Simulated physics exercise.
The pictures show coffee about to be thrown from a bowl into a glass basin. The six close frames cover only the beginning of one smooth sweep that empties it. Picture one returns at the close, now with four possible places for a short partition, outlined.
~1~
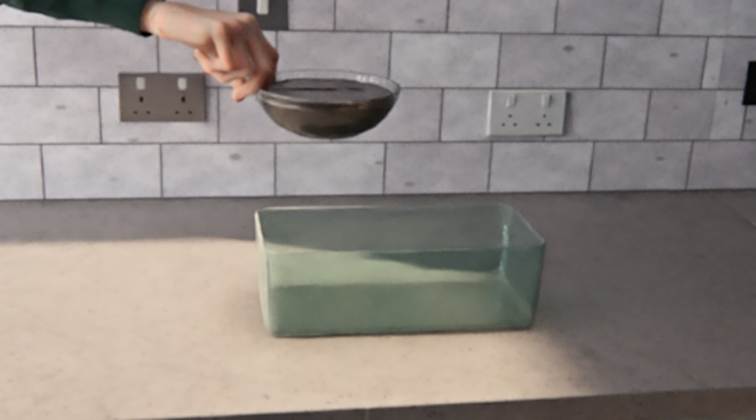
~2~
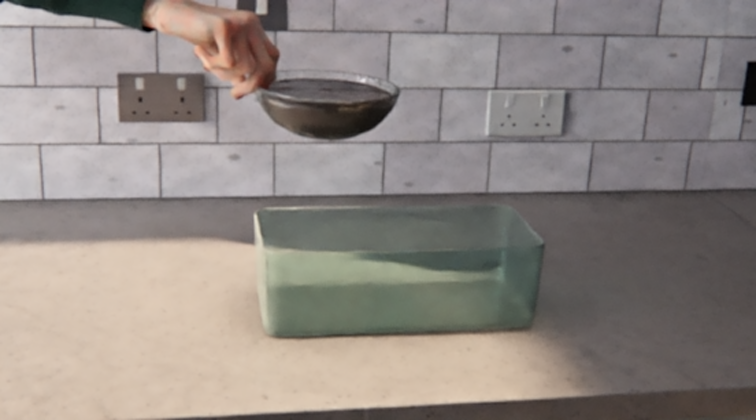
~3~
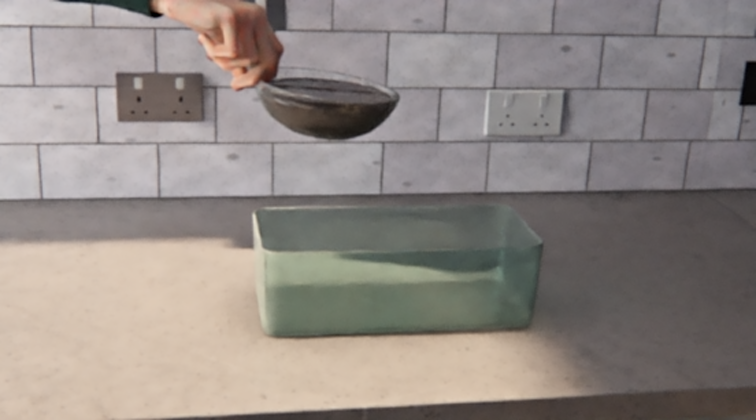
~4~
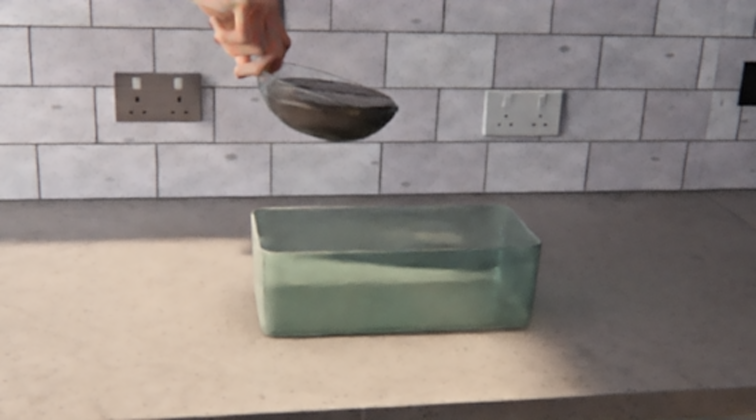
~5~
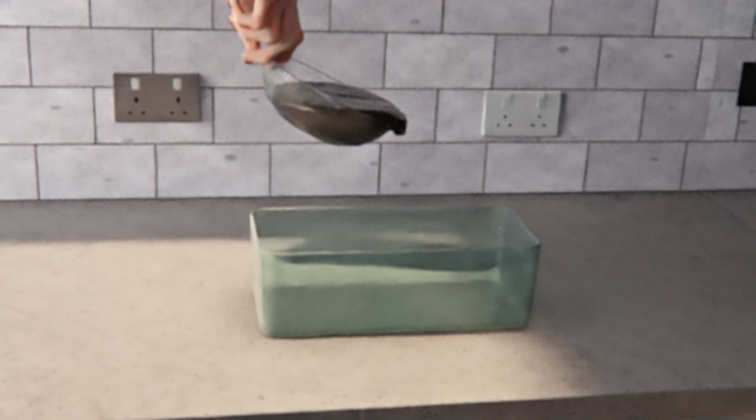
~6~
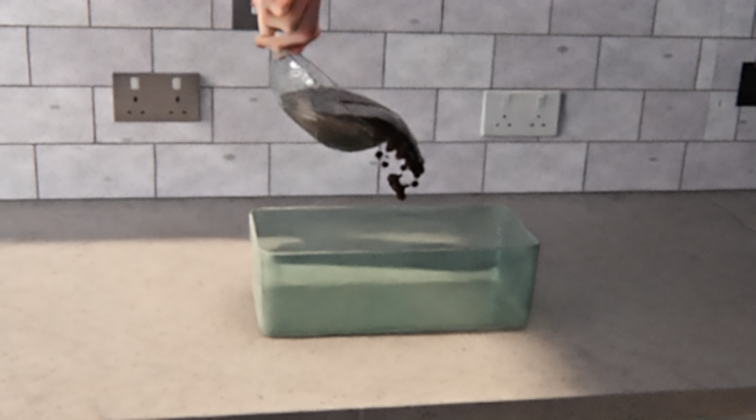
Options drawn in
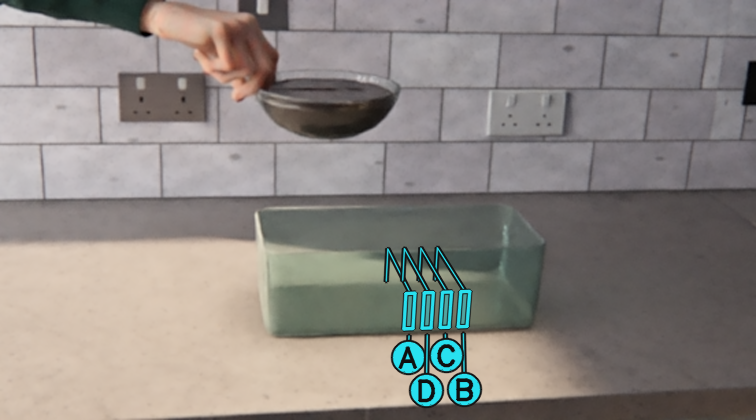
A hand at the upper left holds a clear bowl of dark coffee above a pale green glass basin on a beige kitchen counter, seen from the front and slightly above. Behind them, a pale grey brick-tiled wall carries a brownish socket at left and a white one at right. The hand shifts right and tilts the bowl rightward, and dark clumps slide over its lip.
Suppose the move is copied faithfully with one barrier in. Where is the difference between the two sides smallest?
C.
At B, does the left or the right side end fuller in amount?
More ends on the left.
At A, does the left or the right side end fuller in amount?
More ends on the right.
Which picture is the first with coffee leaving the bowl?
In picture 4.
On the marked copy, A at (409, 335); B at (463, 333); C at (445, 334); D at (427, 334).
For slot A, about 16 % ends left of the wall and 84 % right of it.
For slot B, about 73 % ends left of the wall and 21 % right of it; 5 % is lost outside.
For slot C, about 50 % ends left of the wall and 48 % right of it.
For slot D, about 28 % ends left of the wall and 71 % right of it.
